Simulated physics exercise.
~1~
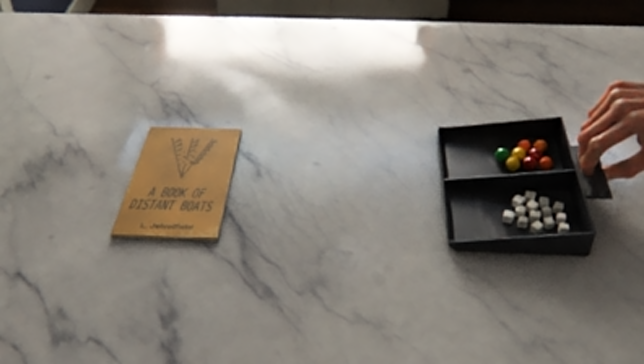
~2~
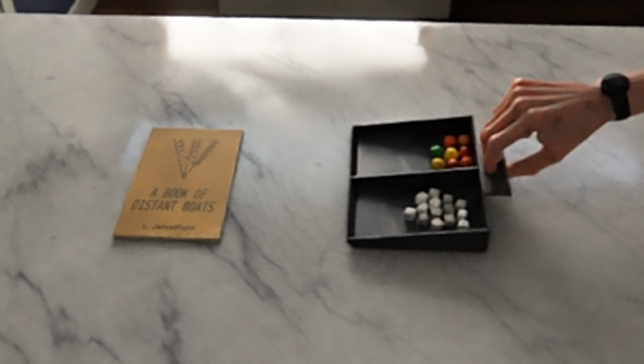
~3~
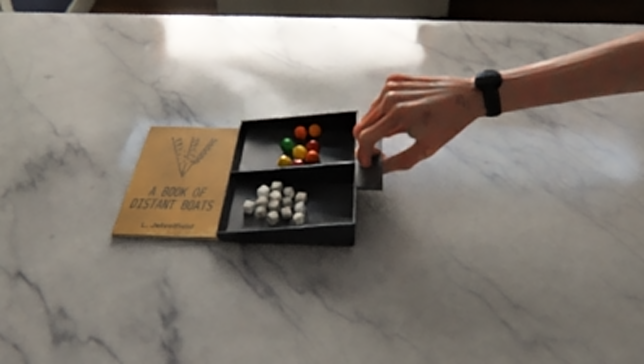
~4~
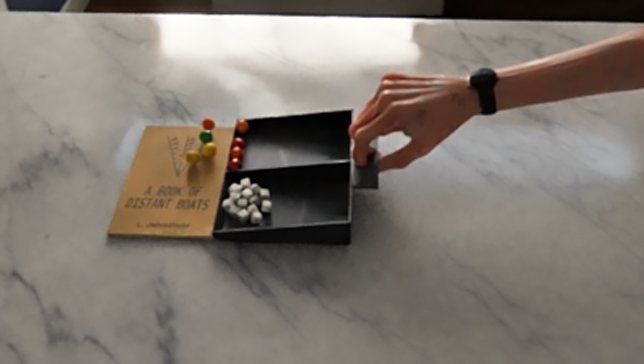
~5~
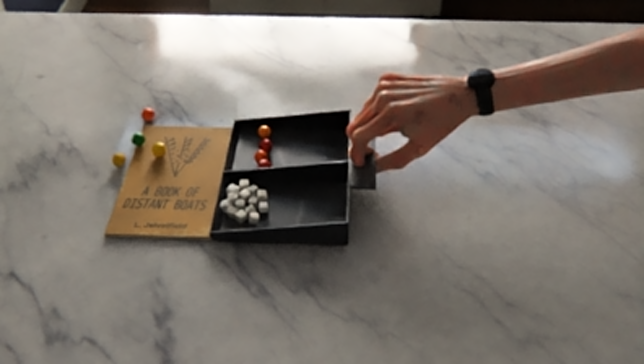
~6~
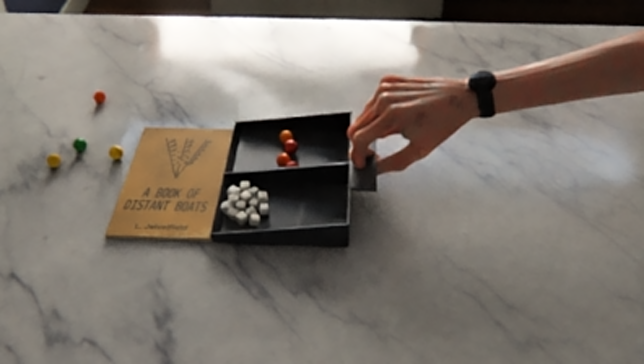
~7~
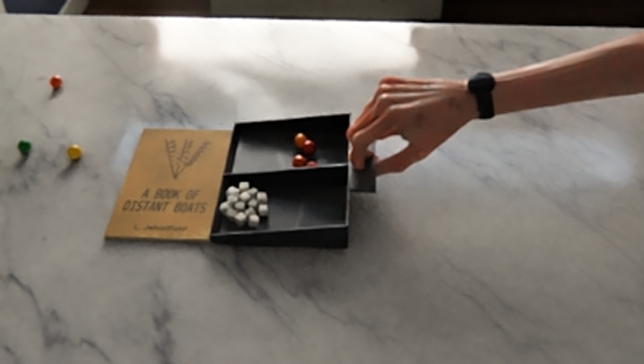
On a marble counter, a hand slides a tray left into a book, spilling some balls.
